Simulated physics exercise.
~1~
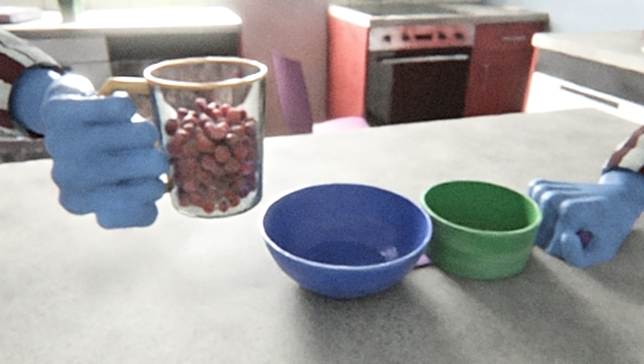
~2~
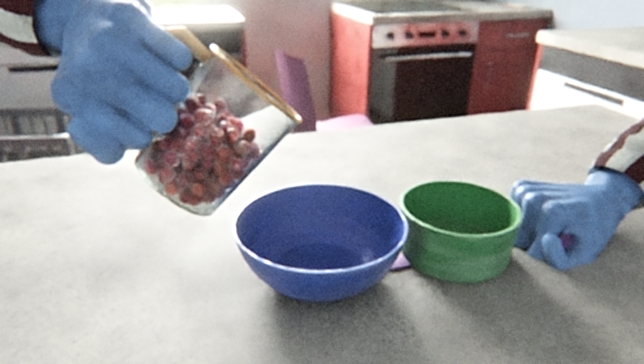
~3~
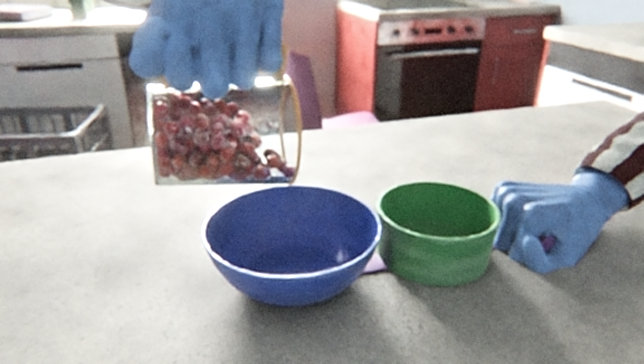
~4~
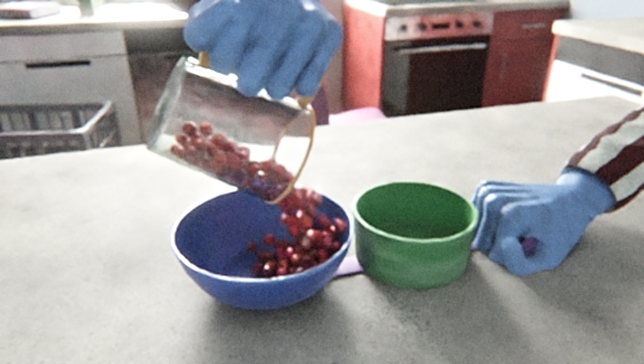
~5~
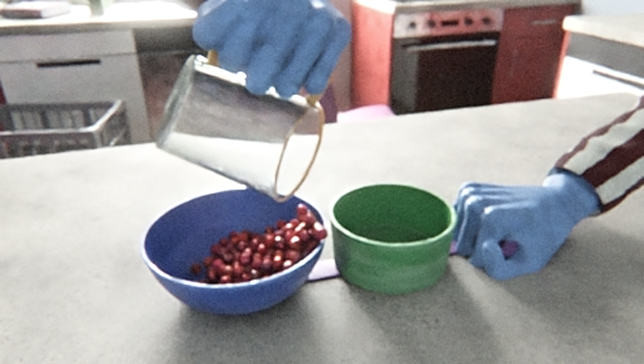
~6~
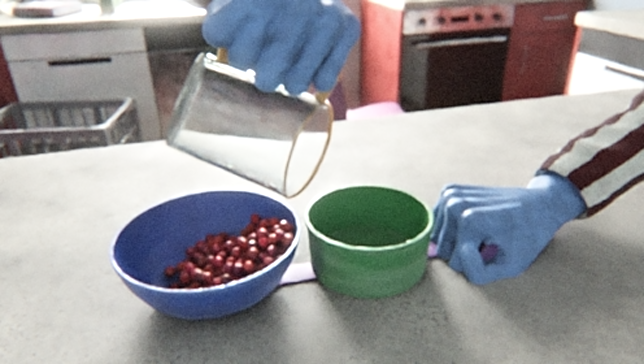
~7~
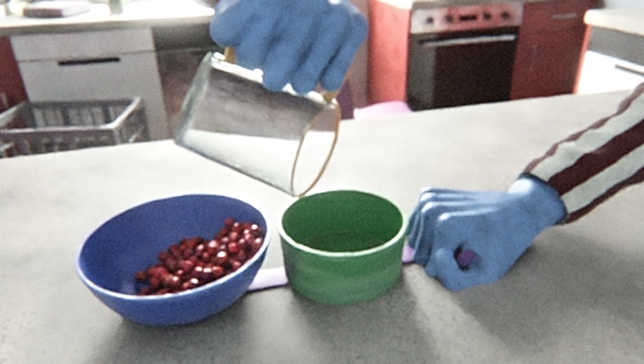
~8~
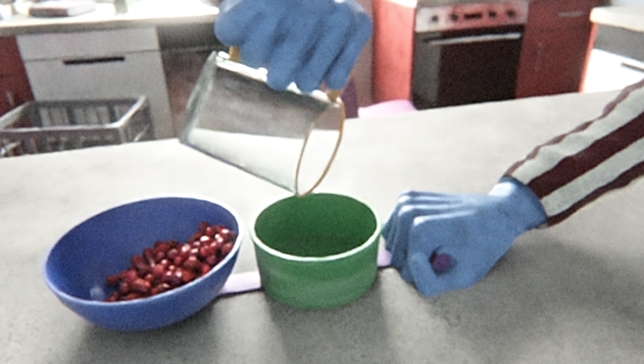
A blue-gloved hand tips cranberries from a glass cup into the blue bowl, emptying it.
